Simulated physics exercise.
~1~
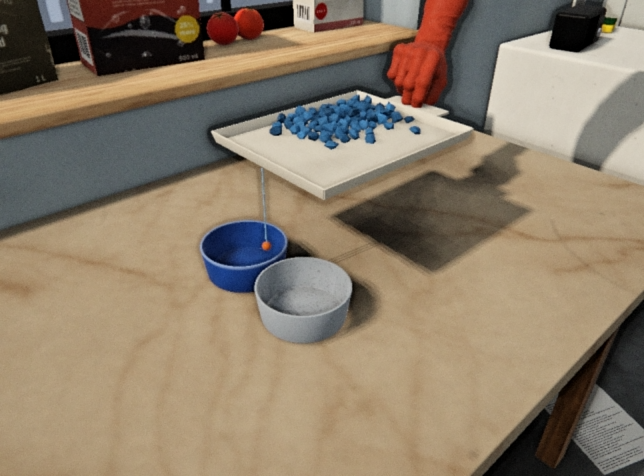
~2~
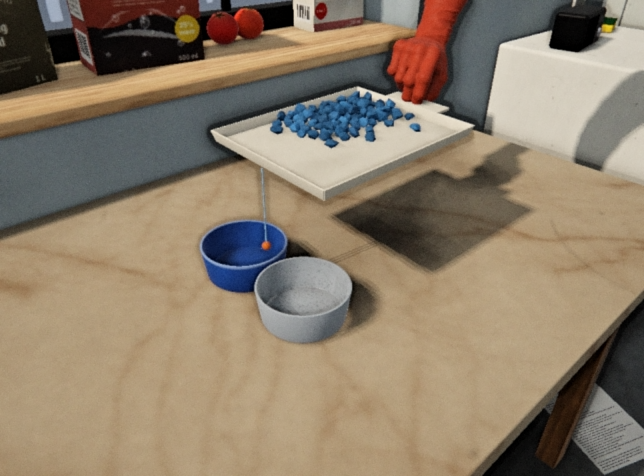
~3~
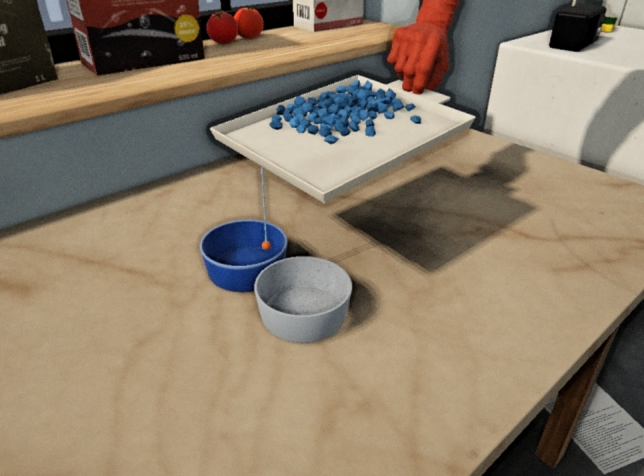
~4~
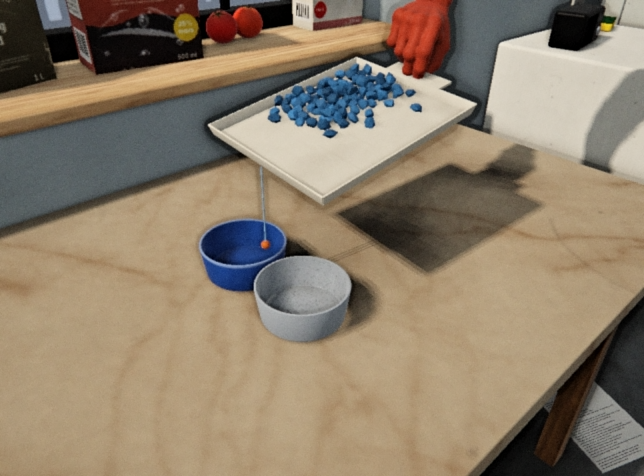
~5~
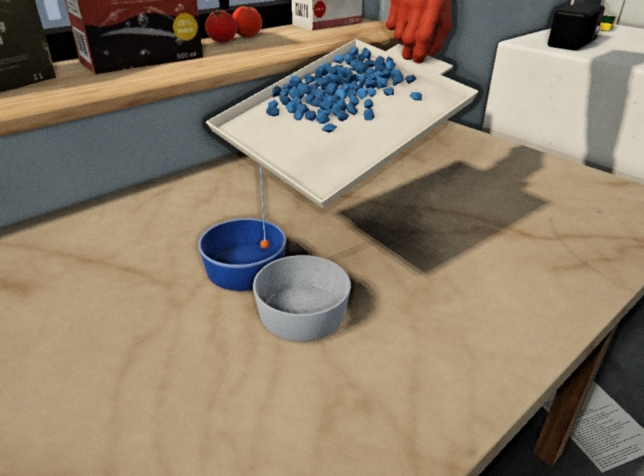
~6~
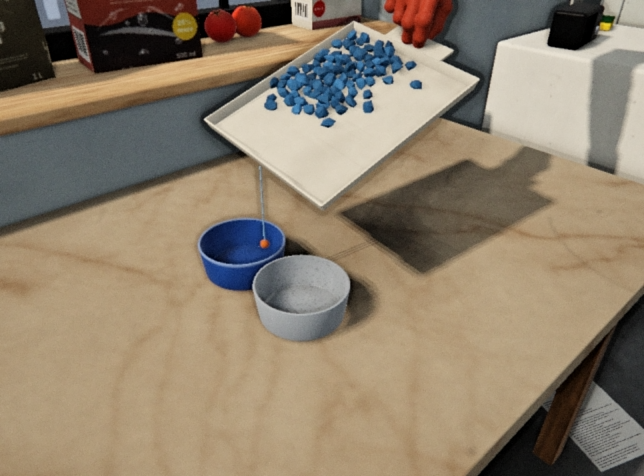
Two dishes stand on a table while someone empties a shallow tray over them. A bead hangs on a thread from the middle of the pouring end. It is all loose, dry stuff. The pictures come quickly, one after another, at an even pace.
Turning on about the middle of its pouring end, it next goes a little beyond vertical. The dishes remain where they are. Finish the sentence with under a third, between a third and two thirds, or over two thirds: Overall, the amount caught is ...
Overall, the amount caught is between a third and two thirds.
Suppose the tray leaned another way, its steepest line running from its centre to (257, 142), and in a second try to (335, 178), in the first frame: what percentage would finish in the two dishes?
In order, some 50 % and some 70 %.
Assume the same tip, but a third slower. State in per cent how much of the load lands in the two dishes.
It would be close to 60 per cent.
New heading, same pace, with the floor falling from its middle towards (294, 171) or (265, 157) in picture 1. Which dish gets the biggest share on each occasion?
Toward the first point it's the dish to the right; toward the second, the dish to the left.
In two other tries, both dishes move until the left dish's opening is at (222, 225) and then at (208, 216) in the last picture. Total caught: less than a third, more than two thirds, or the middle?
Two tries, in turn: Under a third and under a third.
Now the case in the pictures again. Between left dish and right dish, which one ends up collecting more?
Answer: The rightmost one.
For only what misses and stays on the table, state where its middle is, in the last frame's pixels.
Near (254, 377).
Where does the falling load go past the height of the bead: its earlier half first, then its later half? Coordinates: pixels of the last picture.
I'd say close to (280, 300) at first and close to (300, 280) later on.
Soon, tray tipped steeply; most on the tray; about a quarter in the air.
A while on, tray tipped past a quarter turn; a stray few on the tray; about half in the right dish; about half outside both; a stray few in the air.
Towards the end, tray tipped past a quarter turn; about half in the right dish; about half outside both.
Finally, tray tipped past a quarter turn; about half in the right dish; none in the left dish; about half outside both.
